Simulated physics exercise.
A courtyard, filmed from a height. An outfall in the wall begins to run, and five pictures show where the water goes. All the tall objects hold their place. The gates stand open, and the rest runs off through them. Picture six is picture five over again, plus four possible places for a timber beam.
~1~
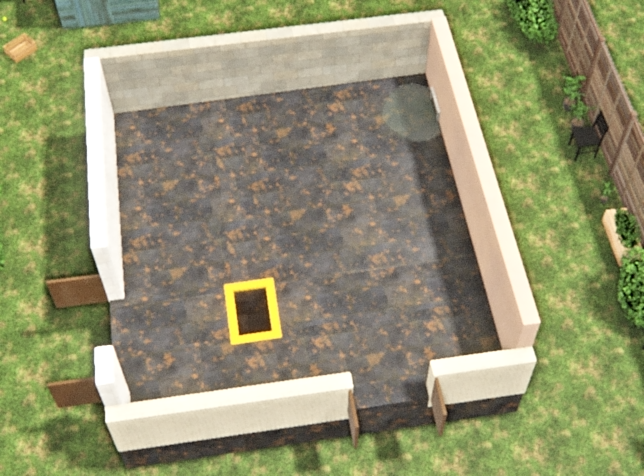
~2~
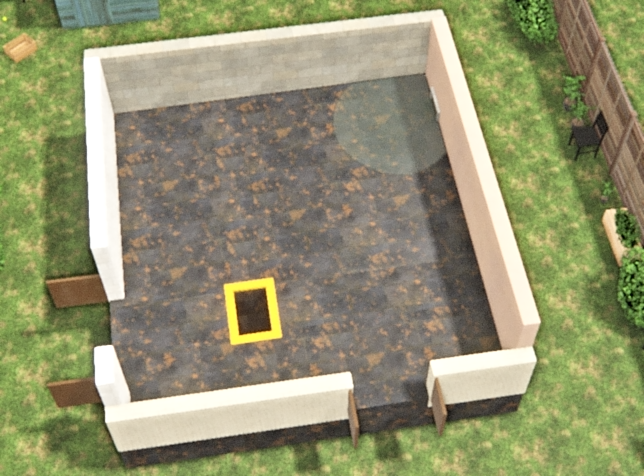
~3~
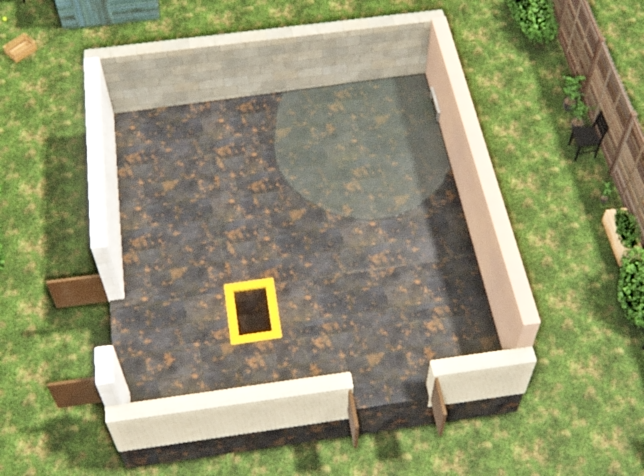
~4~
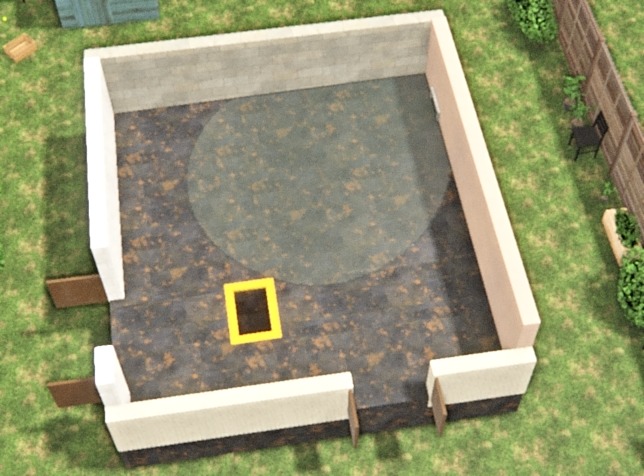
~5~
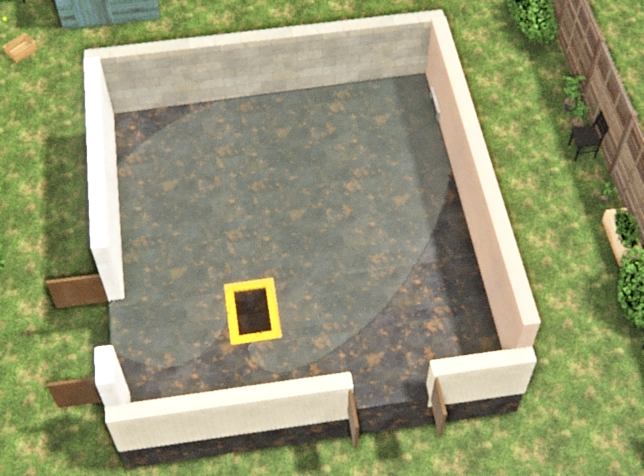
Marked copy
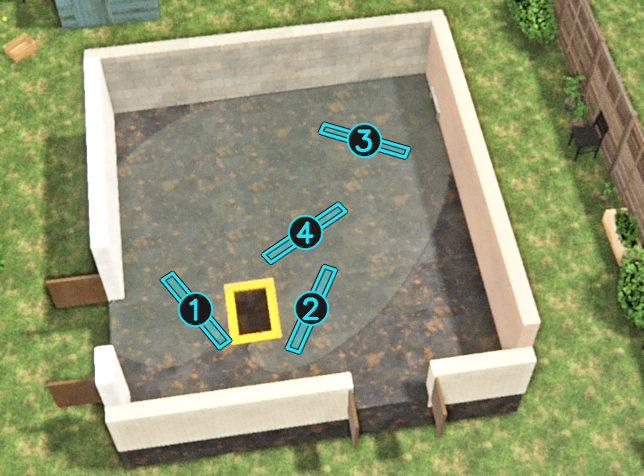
A square, low-walled yard with a dark, brown-speckled floor sits on grass, seen from high above by a still camera. Pale walls enclose it, with brown gates open at the left and bottom, a yellow-edged drain toward the lower left, and a fence, chair and bushes at right. A pale, greyish wet patch spreads from the upper right corner across the floor, widening left and downward until it reaches the drain.
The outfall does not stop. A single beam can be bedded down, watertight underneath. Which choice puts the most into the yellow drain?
Take 1.
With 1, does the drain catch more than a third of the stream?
Yes, it does.
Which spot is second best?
That is spot 2.
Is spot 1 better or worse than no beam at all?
Spot 1 is better.
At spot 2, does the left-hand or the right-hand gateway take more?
The left one.
On the marked copy, 1 from (167, 276) to (224, 344); 2 from (293, 350) to (329, 268); 3 from (322, 128) to (406, 152); 4 from (267, 258) to (341, 207).
If 1 is chosen, about 39 % of the stream goes into the yellow drain, about 61 % out by the gates.
If 2 is chosen, about 21 % of the stream goes into the yellow drain, about 78 % out by the gates.
If 3 is chosen, about 11 % of the stream goes into the yellow drain, about 89 % out by the gates.
If 4 is chosen, about 13 % of the stream goes into the yellow drain, about 87 % out by the gates.
